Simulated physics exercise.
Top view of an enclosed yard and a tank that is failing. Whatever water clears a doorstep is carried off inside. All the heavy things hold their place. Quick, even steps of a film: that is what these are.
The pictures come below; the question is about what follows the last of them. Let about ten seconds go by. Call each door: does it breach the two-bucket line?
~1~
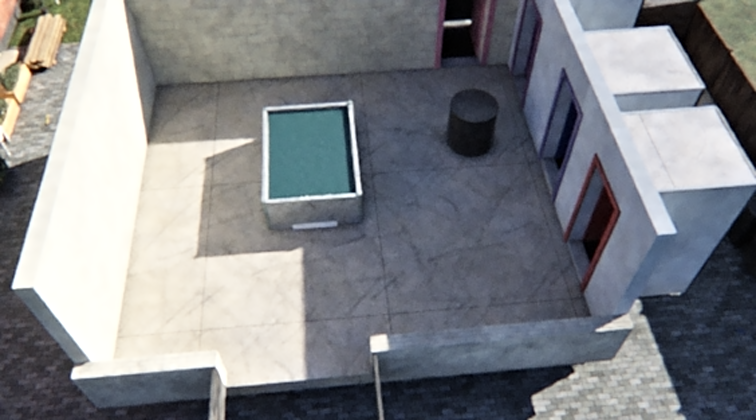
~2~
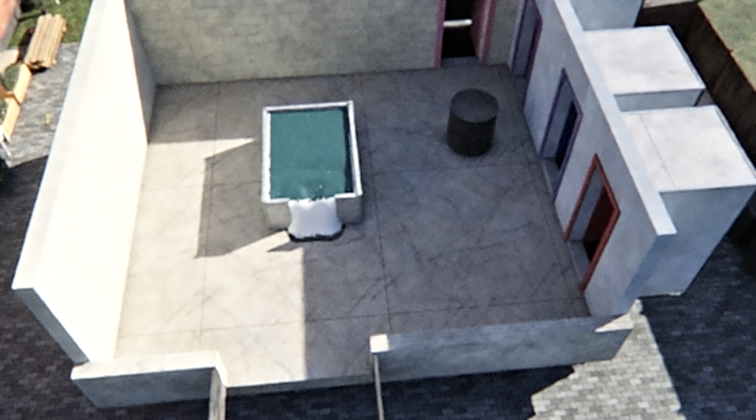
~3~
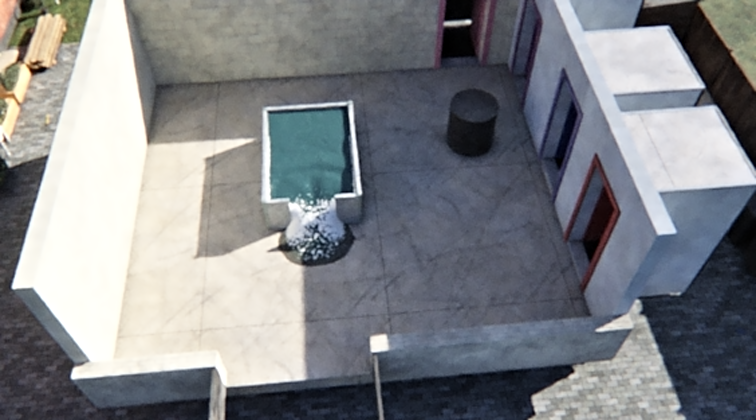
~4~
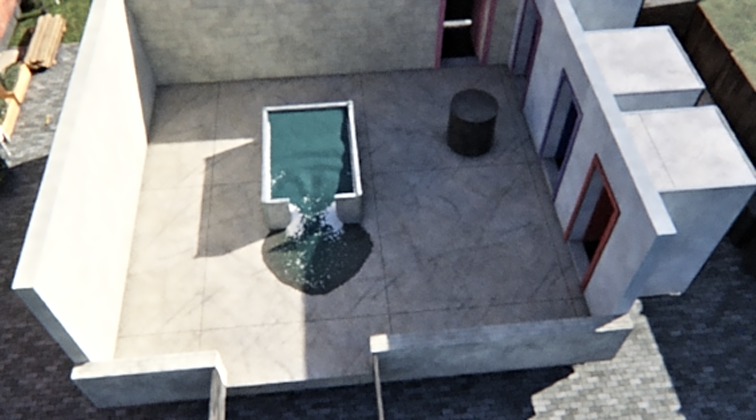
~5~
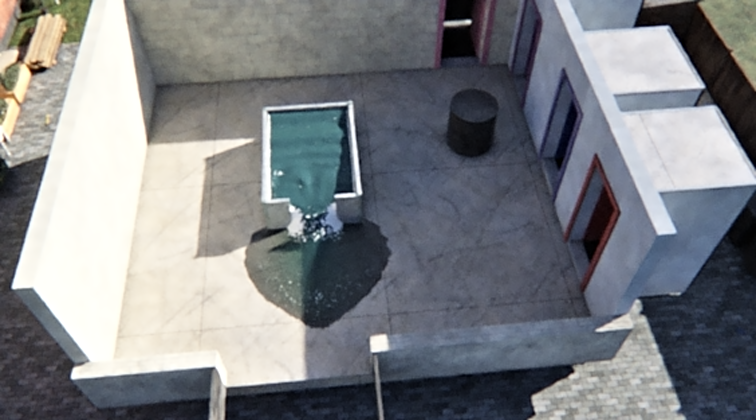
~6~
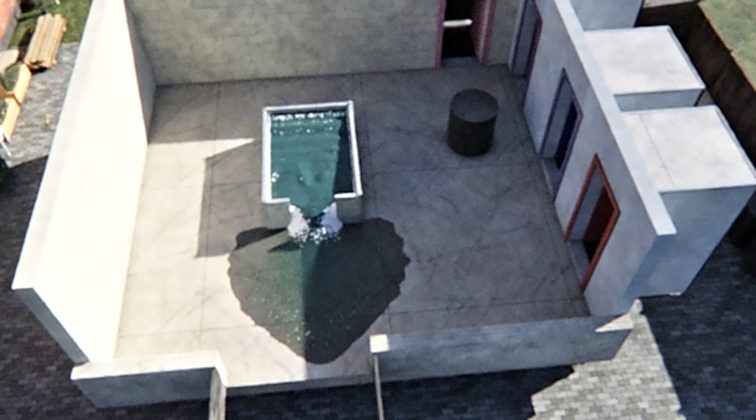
Calls: The purple door does not breach it; the pink door does not breach it; the blue door does not breach it; the red door does not breach it.
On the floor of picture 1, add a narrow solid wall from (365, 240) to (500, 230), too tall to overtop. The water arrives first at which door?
Look to the red door.
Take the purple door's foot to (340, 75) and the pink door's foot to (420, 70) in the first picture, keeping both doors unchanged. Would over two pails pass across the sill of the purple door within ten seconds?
Result for purple: It ends up below.
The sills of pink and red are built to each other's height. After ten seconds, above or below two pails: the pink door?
Reading - pink door: Below the limit.
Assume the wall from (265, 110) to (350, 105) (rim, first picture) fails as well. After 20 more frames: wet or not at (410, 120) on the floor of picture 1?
Verdict: Wet.
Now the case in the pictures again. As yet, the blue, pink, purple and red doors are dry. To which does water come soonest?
The answer here is the red door.
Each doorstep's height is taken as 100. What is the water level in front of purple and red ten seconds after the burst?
I reckon it's around 40 and then 60 per cent.
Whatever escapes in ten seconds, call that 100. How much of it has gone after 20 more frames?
It would be around 50 %.
A moment on, water covers 20 % of the floor; the purple door not reached, the pink door not reached, the blue door not reached, the red door not reached.
Next, water covers 25 % of the floor; the purple door not reached, the pink door not reached, the blue door not reached, the red door not reached.
Then, water covers 30 % of the floor; the purple door not reached, the pink door not reached, the blue door not reached, the red door wet at the sill, nothing in.
Later, water covers 50 % of the floor; the purple door not reached, the pink door not reached, the blue door wet at the sill, nothing in, the red door under two buckets in.
In the end, water covers 65 % of the floor; the purple door wet at the sill, nothing in, the pink door wet at the sill, nothing in, the blue door wet at the sill, nothing in, the red door under two buckets in.
